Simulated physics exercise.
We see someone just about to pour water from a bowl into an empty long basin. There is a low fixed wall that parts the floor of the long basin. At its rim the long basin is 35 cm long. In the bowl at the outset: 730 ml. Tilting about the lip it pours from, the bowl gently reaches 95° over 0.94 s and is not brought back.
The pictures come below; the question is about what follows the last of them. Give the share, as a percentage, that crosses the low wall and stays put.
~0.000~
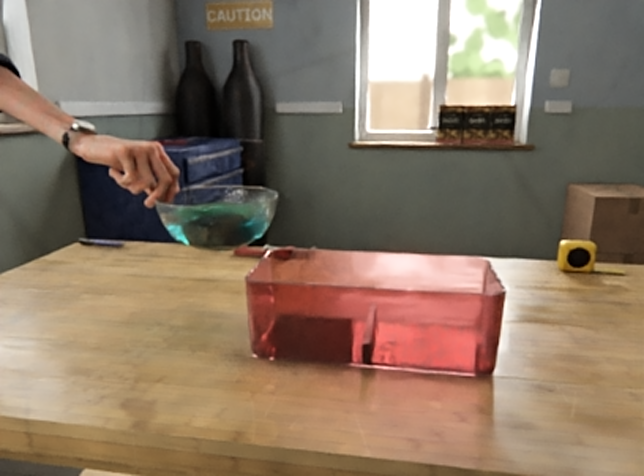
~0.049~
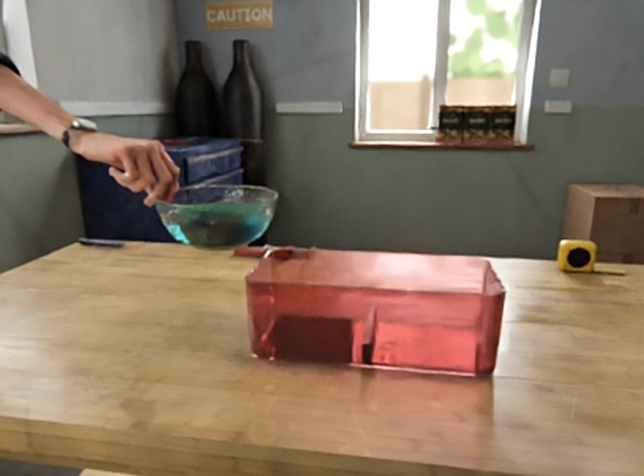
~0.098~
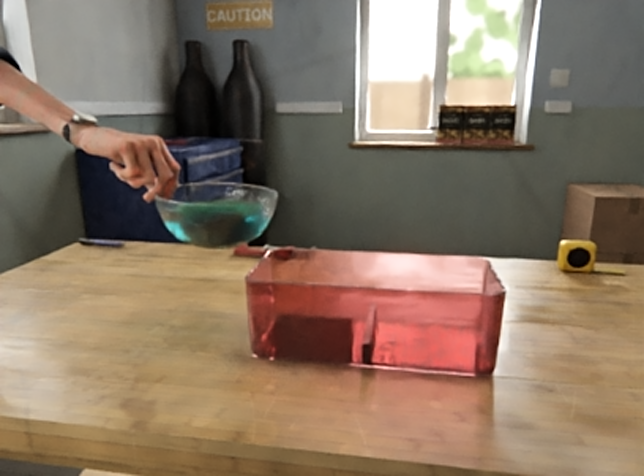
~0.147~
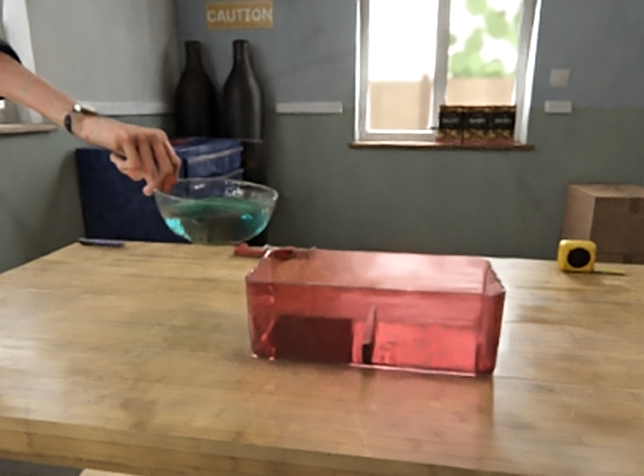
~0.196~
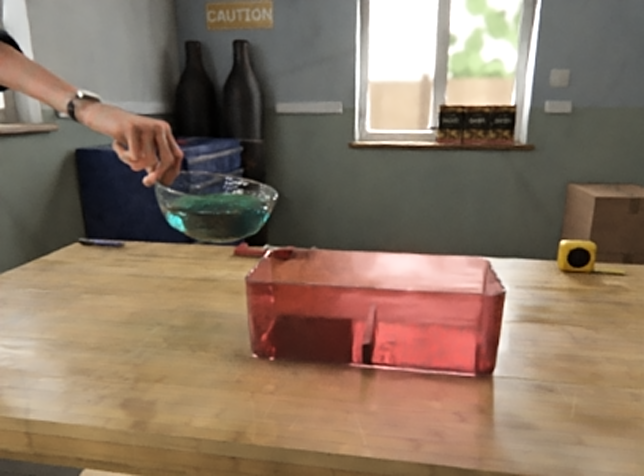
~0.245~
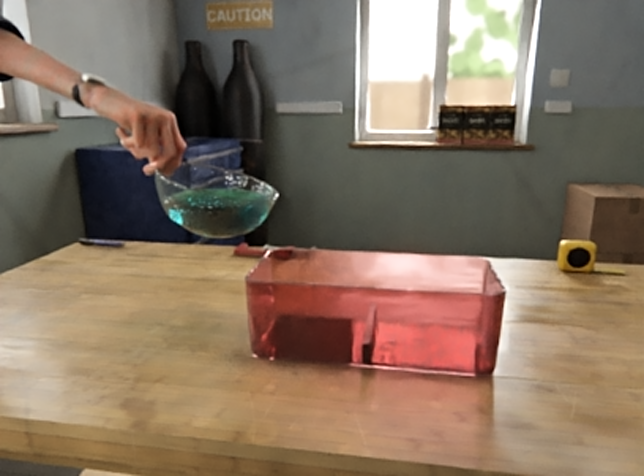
Around 14 %.
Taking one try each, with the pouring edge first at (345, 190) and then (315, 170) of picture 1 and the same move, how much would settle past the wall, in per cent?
In turn about 85 and 85 per cent.
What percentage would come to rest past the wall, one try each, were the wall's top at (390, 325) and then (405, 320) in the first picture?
20 % and 15 %.
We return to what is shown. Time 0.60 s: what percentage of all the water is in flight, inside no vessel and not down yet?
Around 40 percent.
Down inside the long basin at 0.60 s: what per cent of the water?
I reckon close to 7 percent of it.
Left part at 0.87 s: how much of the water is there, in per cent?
Some 74 per cent.
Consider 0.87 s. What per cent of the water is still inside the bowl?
Share remaining: Approx. 3 %.
By 0.60 s the tilt is 68° and 54 per cent is still to pour, 7 is left of the wall and 0 right of it.
By 0.87 s the tilt is 94° and 3 per cent is still to pour, 74 is left of the wall and 5 right of it.
By 1.14 s the tilt is 95° and 0 per cent is still to pour, 89 is left of the wall and 9 right of it.
By 1.44 s the tilt is 95° and 0 per cent is still to pour, 84 is left of the wall and 14 right of it.
At rest 84 per cent lies left of the wall, 14 right of it and 2 outside.
